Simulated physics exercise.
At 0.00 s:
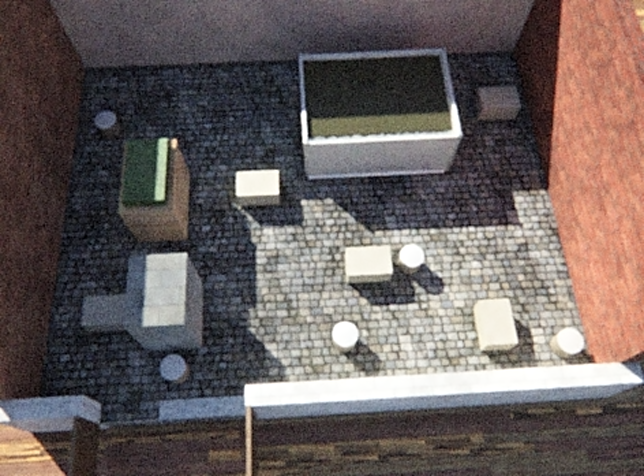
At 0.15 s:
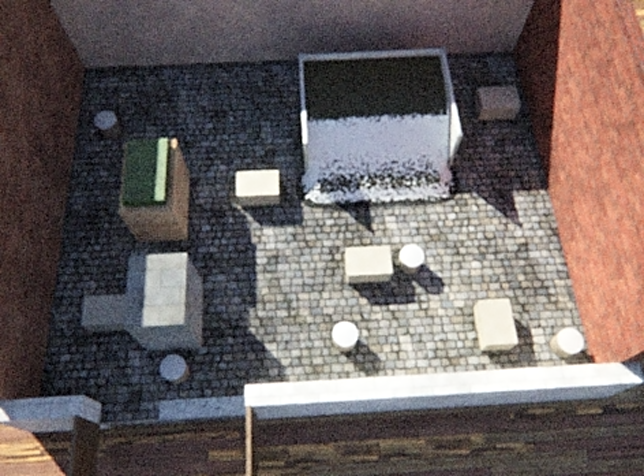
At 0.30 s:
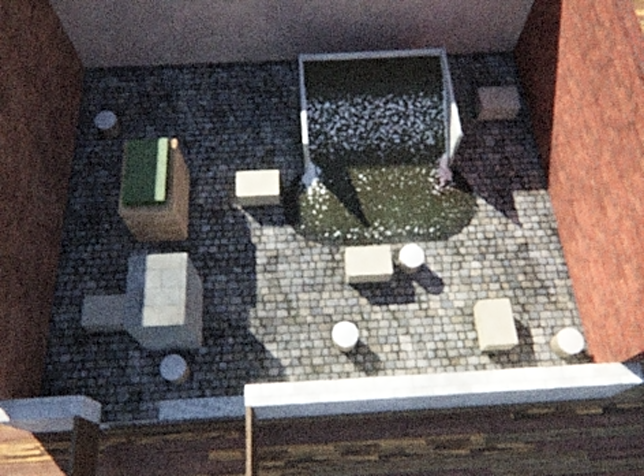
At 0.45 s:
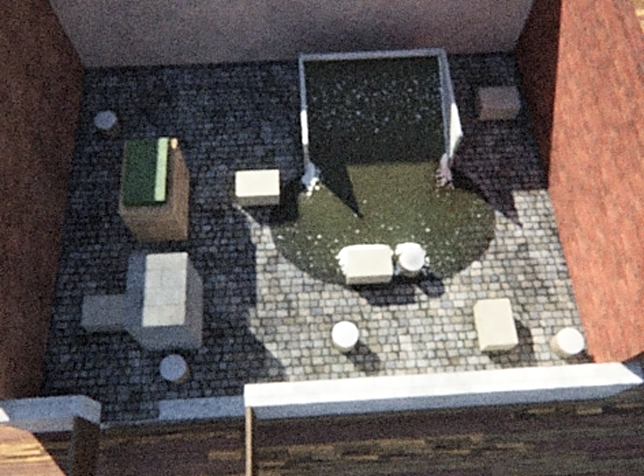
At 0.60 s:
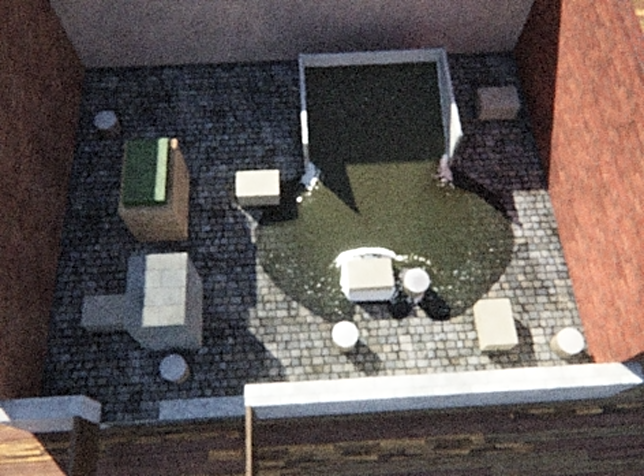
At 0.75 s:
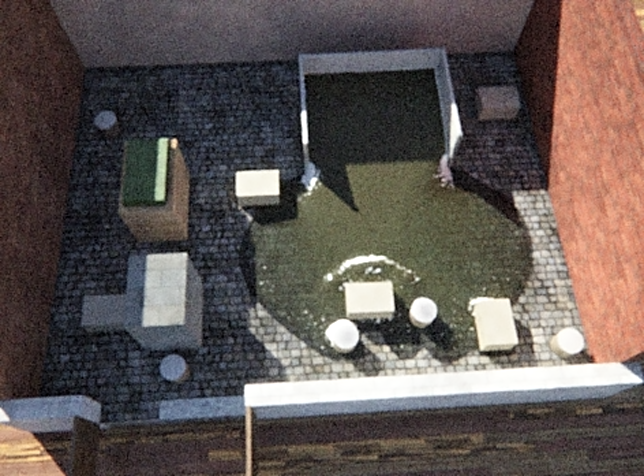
A white-walled tank of dark green water stands against the back wall of a grey cobbled yard between reddish side walls, seen from high above by a still camera. Cream crates and white pails dot the ground, with a green-topped brown box and pale grey blocks at left. The tank's front gives way, water spreads forward in a rounded sheet, and the middle crate and pail slide slightly toward the viewer.
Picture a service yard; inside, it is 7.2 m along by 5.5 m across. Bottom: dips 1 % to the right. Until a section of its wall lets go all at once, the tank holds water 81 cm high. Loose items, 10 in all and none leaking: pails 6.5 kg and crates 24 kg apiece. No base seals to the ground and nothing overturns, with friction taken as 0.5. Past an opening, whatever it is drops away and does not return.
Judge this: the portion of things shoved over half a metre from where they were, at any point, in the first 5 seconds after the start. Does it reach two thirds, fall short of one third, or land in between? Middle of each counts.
Top band.
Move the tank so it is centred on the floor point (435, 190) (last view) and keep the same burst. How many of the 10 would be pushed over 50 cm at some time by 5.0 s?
Then 7.
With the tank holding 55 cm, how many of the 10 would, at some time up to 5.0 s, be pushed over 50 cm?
The answer would then be 6.
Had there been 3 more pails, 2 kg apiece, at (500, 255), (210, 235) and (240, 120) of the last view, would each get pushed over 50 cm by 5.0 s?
Going through them, I'd say exceeds it, exceeds it and finally falls short.
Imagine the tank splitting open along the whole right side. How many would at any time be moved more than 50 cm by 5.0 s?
Count: 6.
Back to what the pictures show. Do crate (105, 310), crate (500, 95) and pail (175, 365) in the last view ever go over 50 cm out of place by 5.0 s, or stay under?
Taking them in turn, the answers are smaller, greater and greater.
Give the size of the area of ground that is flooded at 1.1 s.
Wet area: Approx. 17 m2.
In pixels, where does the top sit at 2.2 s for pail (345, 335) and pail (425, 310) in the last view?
(295, 363) and (517, 338), roughly.
After 1.1 s 2 of 10 are over 50 cm from their spots; 1 afloat.
After 2.2 s 4 of 10 are over 50 cm from their spots; 4 afloat.
After 3.5 s 6 of 10 are over 50 cm from their spots; 4 afloat.
After 5.0 s 7 of 10 are over 50 cm from their spots, and 7 have been at some point; 2 afloat.
